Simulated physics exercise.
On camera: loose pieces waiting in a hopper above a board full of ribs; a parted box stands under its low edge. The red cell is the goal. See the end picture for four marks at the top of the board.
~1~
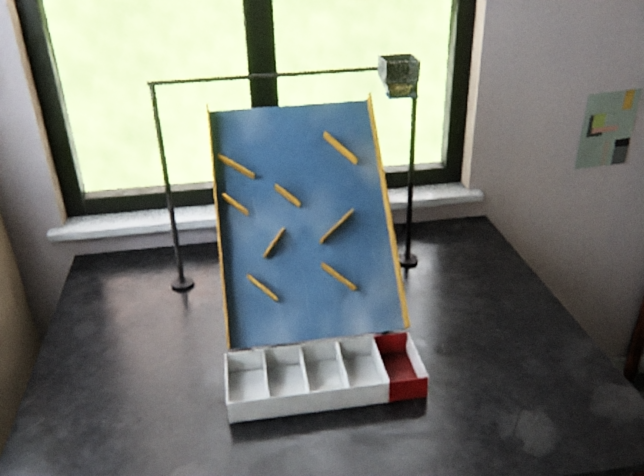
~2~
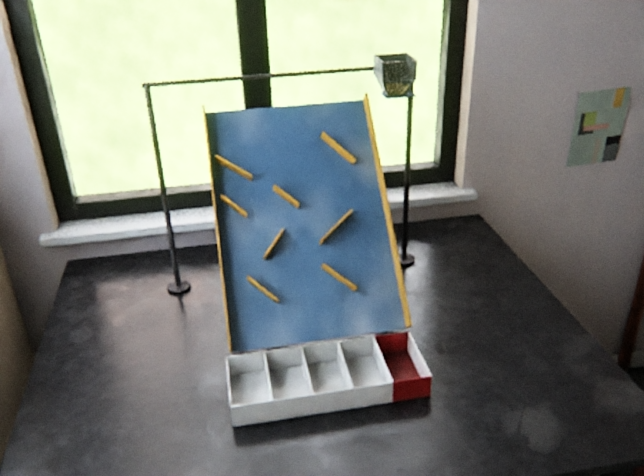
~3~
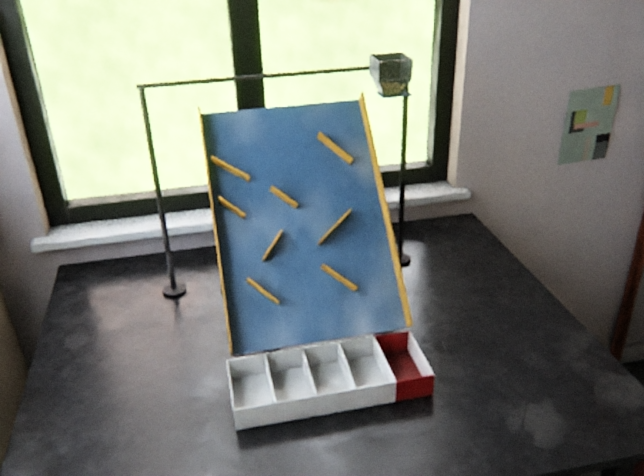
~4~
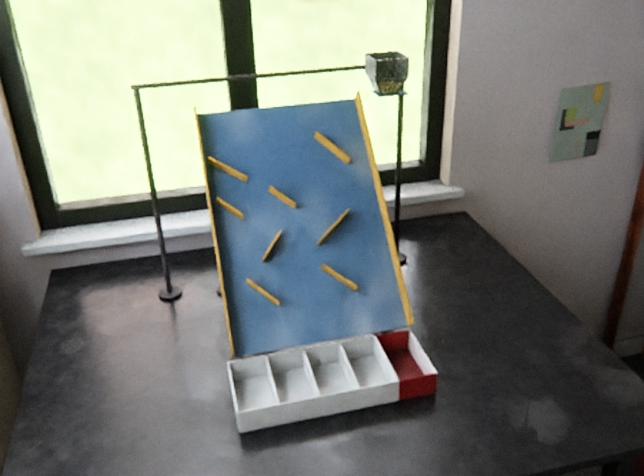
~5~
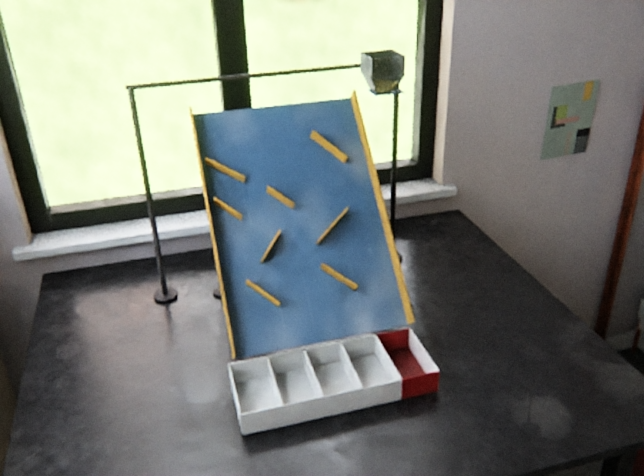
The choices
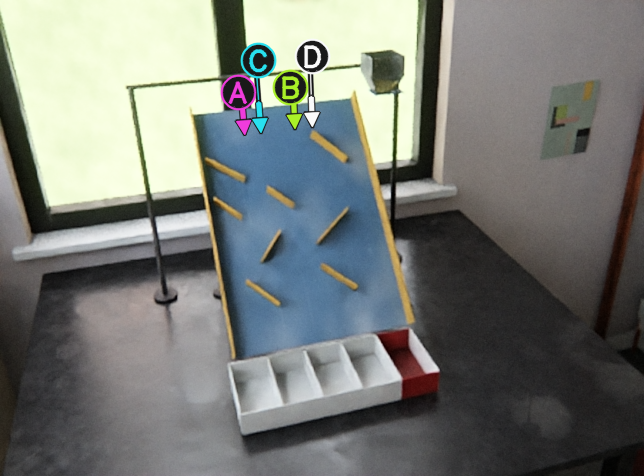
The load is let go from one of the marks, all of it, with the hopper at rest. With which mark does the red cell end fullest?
D is best.
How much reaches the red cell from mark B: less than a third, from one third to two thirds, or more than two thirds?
Less than a third.
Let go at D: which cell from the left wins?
The fifth from the left.
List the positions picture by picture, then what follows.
Hopper at (398, 91), soya beans, door shut, in the first frame.
Ribs (215, 155) to (252, 176), (322, 132) to (355, 160), (221, 195) to (247, 213), in the second frame.
Ribs (271, 186) to (297, 204), (264, 258) to (282, 230), (320, 241) to (351, 209), in the third frame.
Ribs (247, 279) to (279, 303), (322, 264) to (358, 287), in the fourth frame.
Red cell at (420, 384), number 5 of 5 from the left, in the fifth frame.
On the marked copy, mark A meets the board at (244, 129); mark B meets the board at (294, 123); mark C meets the board at (260, 127); mark D meets the board at (312, 121).
Choosing A, none in the red cell, nearly all in other cells.
Choosing B, a small part in the red cell, most in other cells, a small part outside the box.
Choosing C, a stray few in the red cell, nearly all in other cells.
Choosing D, about half in the red cell, about a third in other cells, a small part outside the box.
